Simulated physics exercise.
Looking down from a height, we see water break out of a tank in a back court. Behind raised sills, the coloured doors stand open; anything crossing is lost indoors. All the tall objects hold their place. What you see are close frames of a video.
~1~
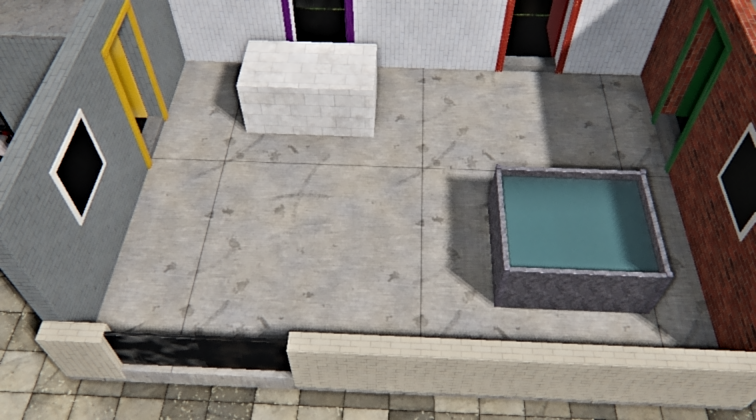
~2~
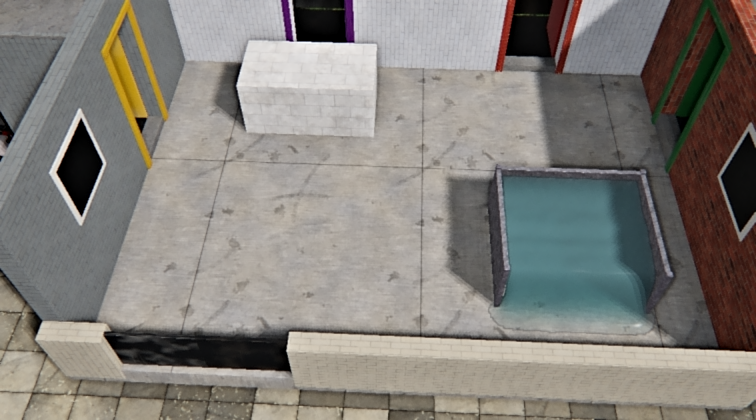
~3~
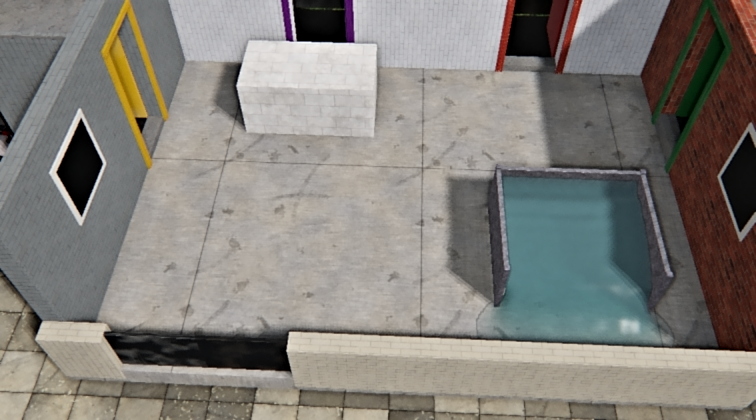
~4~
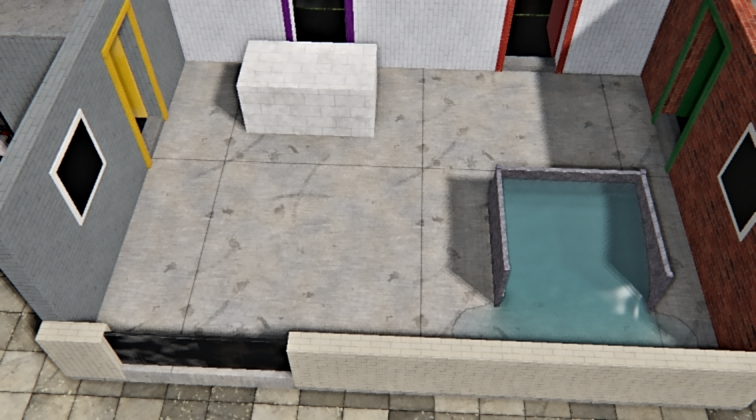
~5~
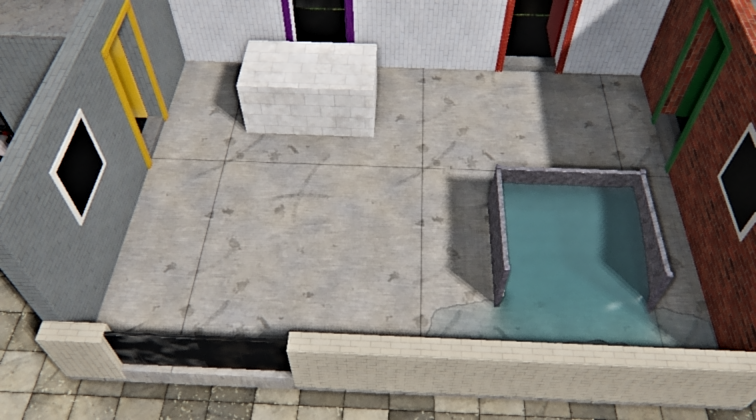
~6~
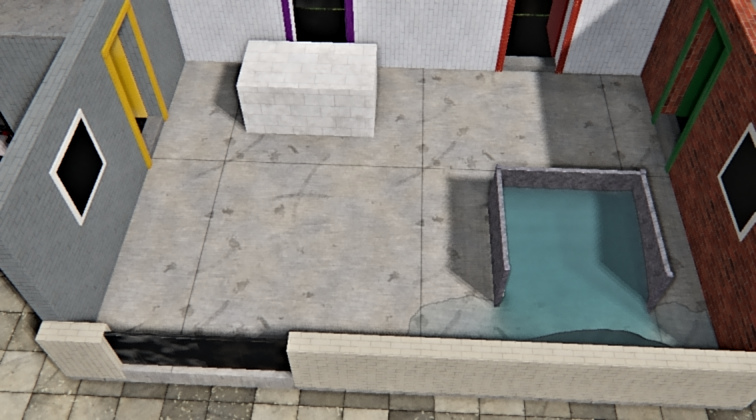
At first, still water fills a square stone tank at the right of a walled court with coloured doorways. Then the tank's near side is gone, and water pours out across the concrete to the low front wall, spreading thinly left and right along it while the level inside the tank drops.
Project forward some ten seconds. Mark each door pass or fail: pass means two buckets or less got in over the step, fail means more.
Green door - pass, purple door - pass, yellow door - pass, red door - pass.
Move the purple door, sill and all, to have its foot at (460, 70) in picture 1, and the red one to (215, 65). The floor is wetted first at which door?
It's the one in green.
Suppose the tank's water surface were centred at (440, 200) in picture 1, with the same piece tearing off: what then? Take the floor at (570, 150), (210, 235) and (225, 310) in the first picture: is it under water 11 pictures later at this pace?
In that order: Dry, wet, wet.
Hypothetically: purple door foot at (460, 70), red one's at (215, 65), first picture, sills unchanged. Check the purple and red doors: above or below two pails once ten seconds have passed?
Purple: Does not flood; red: Does not flood.
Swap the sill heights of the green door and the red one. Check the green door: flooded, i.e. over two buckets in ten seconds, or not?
My answer is that the green door doesn't reach it.
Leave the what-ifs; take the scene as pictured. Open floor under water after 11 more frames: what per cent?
That's roughly 40 per cent.
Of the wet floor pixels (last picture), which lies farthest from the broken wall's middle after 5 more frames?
I'd go with roughly (247, 357).
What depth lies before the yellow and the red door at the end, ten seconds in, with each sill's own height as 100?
Approx. 80 % then 40 %.
A moment on, water covers 20 % of the floor; the green door not reached, the purple door not reached, the yellow door not reached, the red door not reached.
Next, water covers 40 % of the floor; the green door wet at the sill, nothing in, the purple door not reached, the yellow door not reached, the red door not reached.
Then, water covers 60 % of the floor; the green door wet at the sill, nothing in, the purple door not reached, the yellow door wet at the sill, nothing in, the red door wet at the sill, nothing in.
Later, water covers 85 % of the floor; the green door wet at the sill, nothing in, the purple door wet at the sill, nothing in, the yellow door wet at the sill, nothing in, the red door wet at the sill, nothing in.
In the end, water covers 95 % of the floor; the green door wet at the sill, nothing in, the purple door wet at the sill, nothing in, the yellow door wet at the sill, nothing in, the red door wet at the sill, nothing in.
